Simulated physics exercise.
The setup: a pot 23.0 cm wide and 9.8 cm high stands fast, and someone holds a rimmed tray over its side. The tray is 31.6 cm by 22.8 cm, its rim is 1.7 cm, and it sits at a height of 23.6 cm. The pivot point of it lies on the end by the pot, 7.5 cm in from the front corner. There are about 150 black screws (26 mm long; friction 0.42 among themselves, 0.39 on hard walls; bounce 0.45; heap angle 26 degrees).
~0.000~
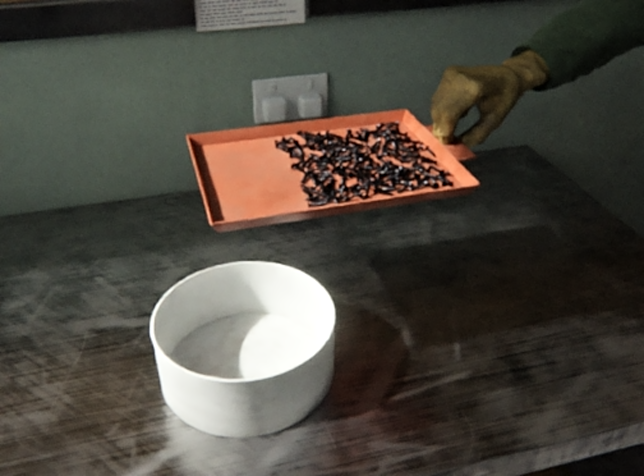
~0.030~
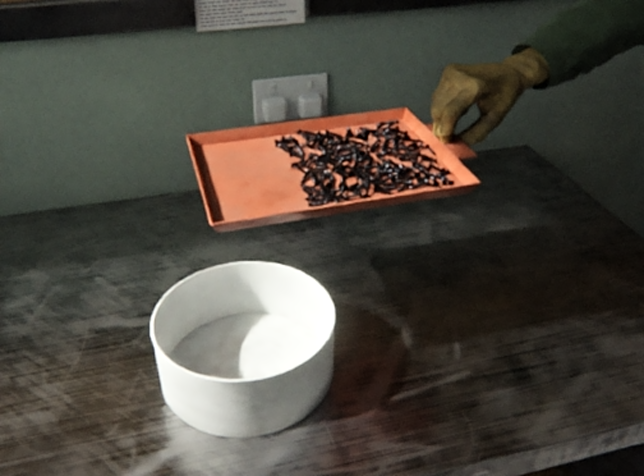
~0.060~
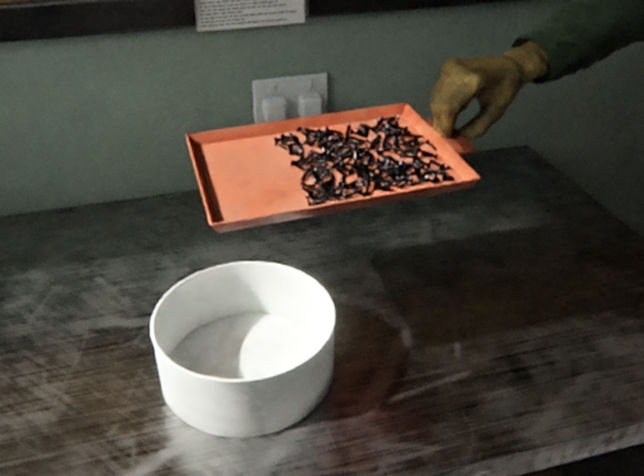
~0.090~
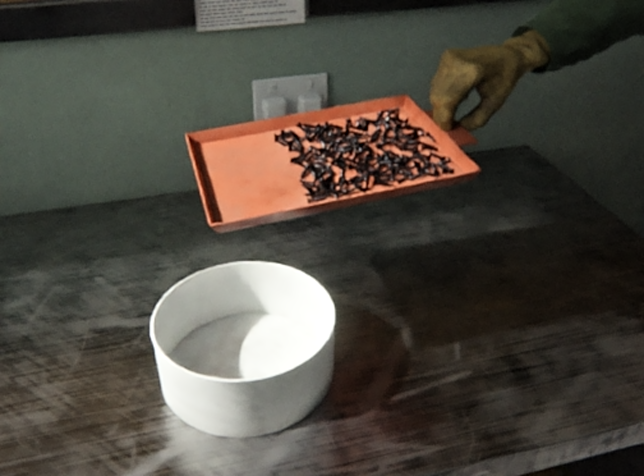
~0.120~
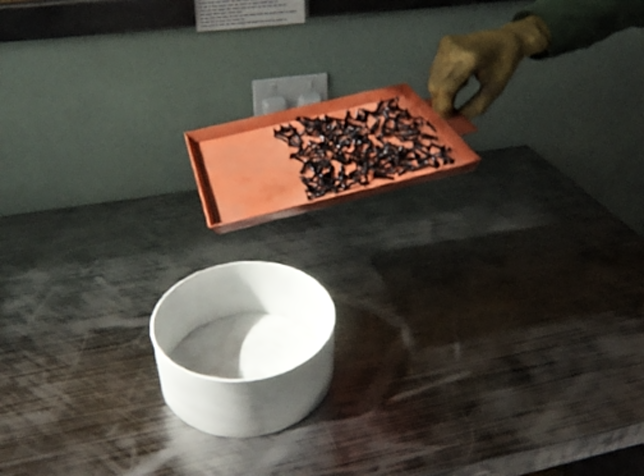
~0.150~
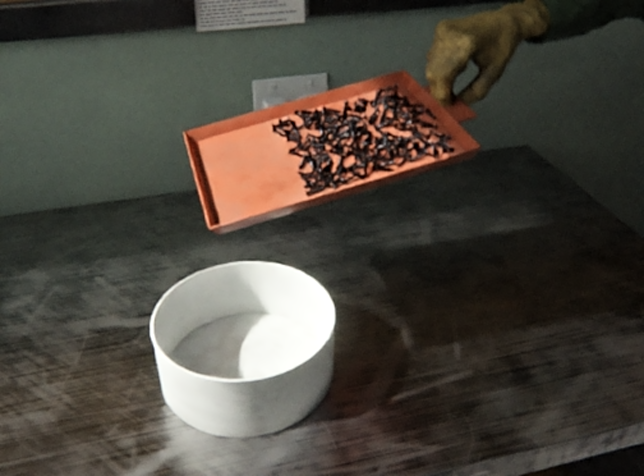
A gloved-looking hand at the upper right first holds an orange rimmed tray almost level, then gradually raises its right end, so the tray slants down to the left while the small black pieces stay heaped on its right half. Below stands a round white pot, motionless on a dark, streaked wooden table. The unmoving view looks down from in front toward a grey-green wall with a pale switch plate.
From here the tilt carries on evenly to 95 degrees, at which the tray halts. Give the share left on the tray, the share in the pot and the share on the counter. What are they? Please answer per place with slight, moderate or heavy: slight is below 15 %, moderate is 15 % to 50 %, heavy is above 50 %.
Per place: Tray slight, pot moderate, counter heavy.
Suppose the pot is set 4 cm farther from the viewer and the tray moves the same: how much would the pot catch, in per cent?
About 30 %.
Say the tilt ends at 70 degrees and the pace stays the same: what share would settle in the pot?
In that case, near 40 percent.
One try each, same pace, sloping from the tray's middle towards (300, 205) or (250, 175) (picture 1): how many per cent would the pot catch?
The share comes to about 80 in a hundred, then about 10 in a hundred.
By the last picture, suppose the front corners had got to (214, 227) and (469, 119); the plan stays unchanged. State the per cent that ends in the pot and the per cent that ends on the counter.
Pot 30, counter 75.
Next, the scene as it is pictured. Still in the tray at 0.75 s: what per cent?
Estimate: Near 15 in a hundred.
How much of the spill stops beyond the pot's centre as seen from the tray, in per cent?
Some 100 per cent.
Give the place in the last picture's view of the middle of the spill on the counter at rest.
Roughly at pixel (84, 407) in the last view.
Then, at 0.51 s, tilt 52 degrees; the tray holds 100 %, the pot 0 %.
Then, at 0.75 s, tilt 79 degrees; the tray holds 15 %, the pot 5 %.
After 1.10 s, tilt 95 degrees; the tray holds 0 %, the pot 35 %.
By 2.3 s all is still; tray 0 %, pot 35 %, counter 65 %.
